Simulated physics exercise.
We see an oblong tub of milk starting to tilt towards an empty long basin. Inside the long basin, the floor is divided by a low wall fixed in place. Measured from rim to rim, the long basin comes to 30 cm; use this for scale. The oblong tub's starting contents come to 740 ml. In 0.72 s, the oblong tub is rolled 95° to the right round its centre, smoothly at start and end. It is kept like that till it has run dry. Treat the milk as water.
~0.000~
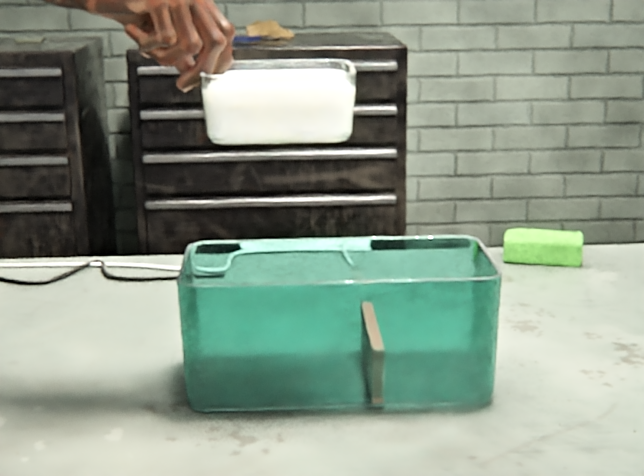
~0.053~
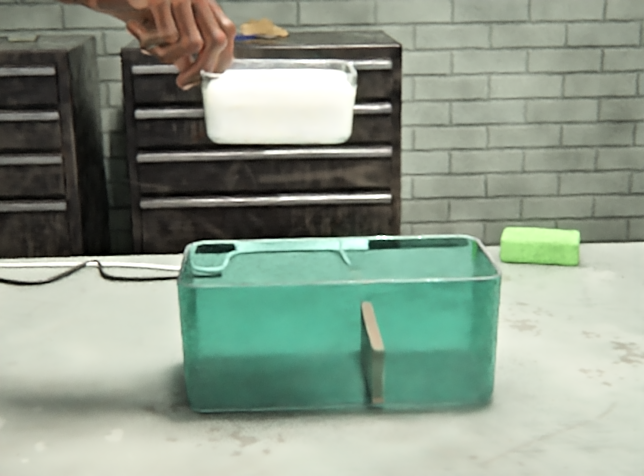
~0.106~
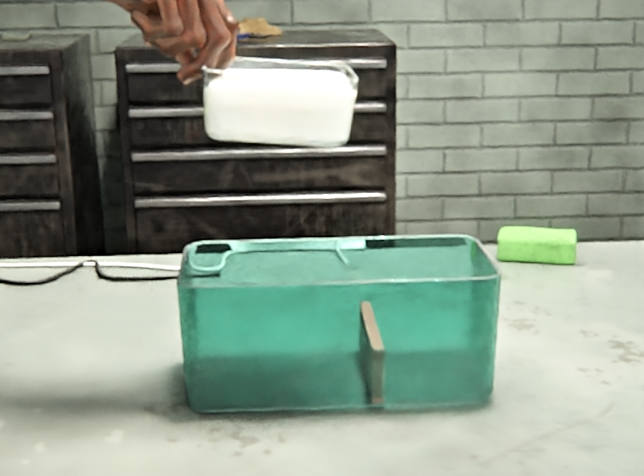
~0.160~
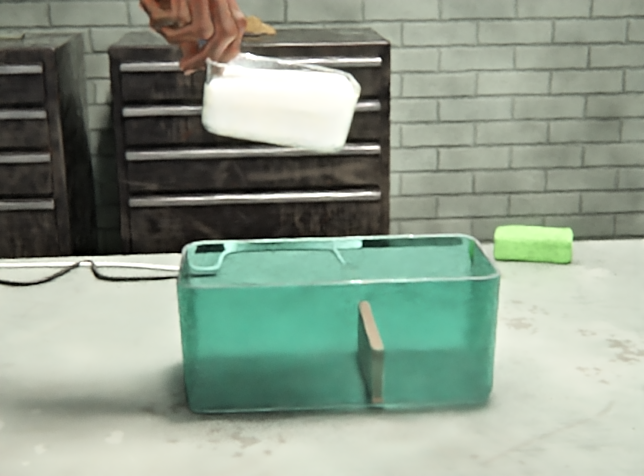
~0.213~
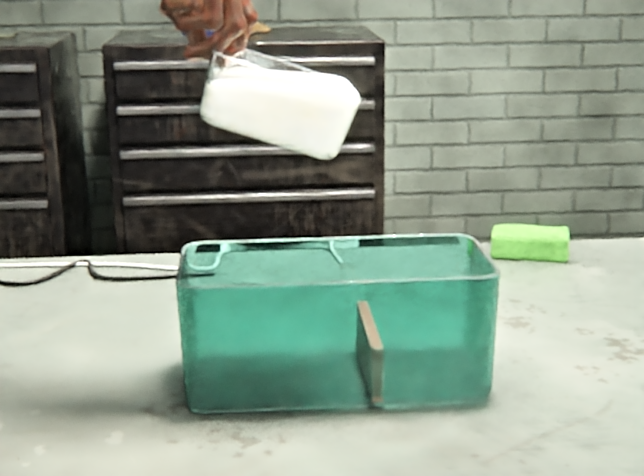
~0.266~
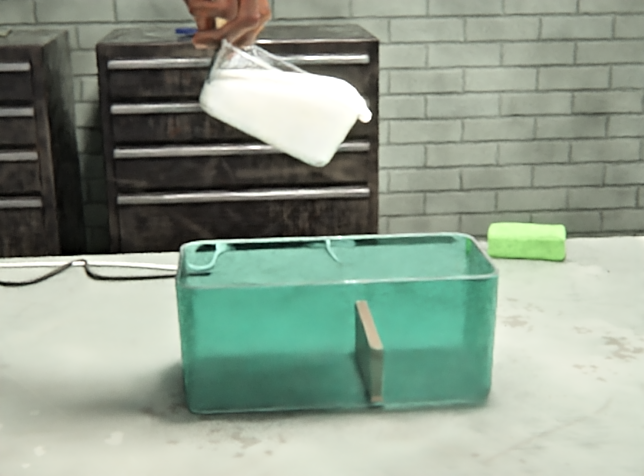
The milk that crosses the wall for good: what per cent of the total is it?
It is about 72 per cent of the total.
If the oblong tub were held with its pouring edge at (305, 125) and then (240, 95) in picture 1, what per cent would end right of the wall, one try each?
Respectively 40 and 5 %.
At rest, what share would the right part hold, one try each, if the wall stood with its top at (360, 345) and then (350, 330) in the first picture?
First try about 70 %, second try about 80 %.
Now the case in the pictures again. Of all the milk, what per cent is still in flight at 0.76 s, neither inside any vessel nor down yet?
9 in a hundred, give or take.
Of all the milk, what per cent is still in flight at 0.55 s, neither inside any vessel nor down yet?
I'd say close to 50 per cent.
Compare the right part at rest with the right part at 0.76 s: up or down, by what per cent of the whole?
I'd say it shrinks by some 1.
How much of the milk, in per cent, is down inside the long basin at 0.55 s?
Near 28 in a hundred.
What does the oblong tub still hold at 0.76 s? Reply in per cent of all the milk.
5 %.
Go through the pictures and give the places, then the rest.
It leans 0°; its right rim is at (351, 69); the milk meets the walls at (208, 79) and (348, 76); the long basin's rim runs from (183, 265) to (489, 257); the wall's top is at (372, 325), in the first frame.
It leans 1°; its right rim is at (352, 70); the milk meets the walls at (208, 78) and (348, 77), in the second frame.
It leans 5°; its right rim is at (353, 75); the milk meets the walls at (209, 77) and (349, 80), in the third frame.
It leans 11°; its right rim is at (354, 83); the milk meets the walls at (209, 77) and (350, 81), in the fourth frame.
It leans 19°; its right rim is at (354, 94); the milk meets the walls at (210, 76) and (354, 87); 2 per cent is over the edge, in the fifth frame.
It leans 29°; its right rim is at (353, 106); the milk meets the walls at (208, 77) and (354, 99); 7 per cent is over the edge, in the sixth frame.
Then, 0.55 s in, the tilt is 83° and 20 per cent is still to pour, 0 is left of the wall and 28 right of it.
Then, 0.76 s in, the tilt is 95° and 5 per cent is still to pour, 6 is left of the wall and 74 right of it.
Then, 0.98 s in, the tilt is 95° and 1 per cent is still to pour, 16 is left of the wall and 73 right of it.
Then, 1.22 s in, the tilt is 95° and 0 per cent is still to pour, 19 is left of the wall and 72 right of it.
Finally, 19 per cent lies left of the wall, 72 right of it and 8 outside.
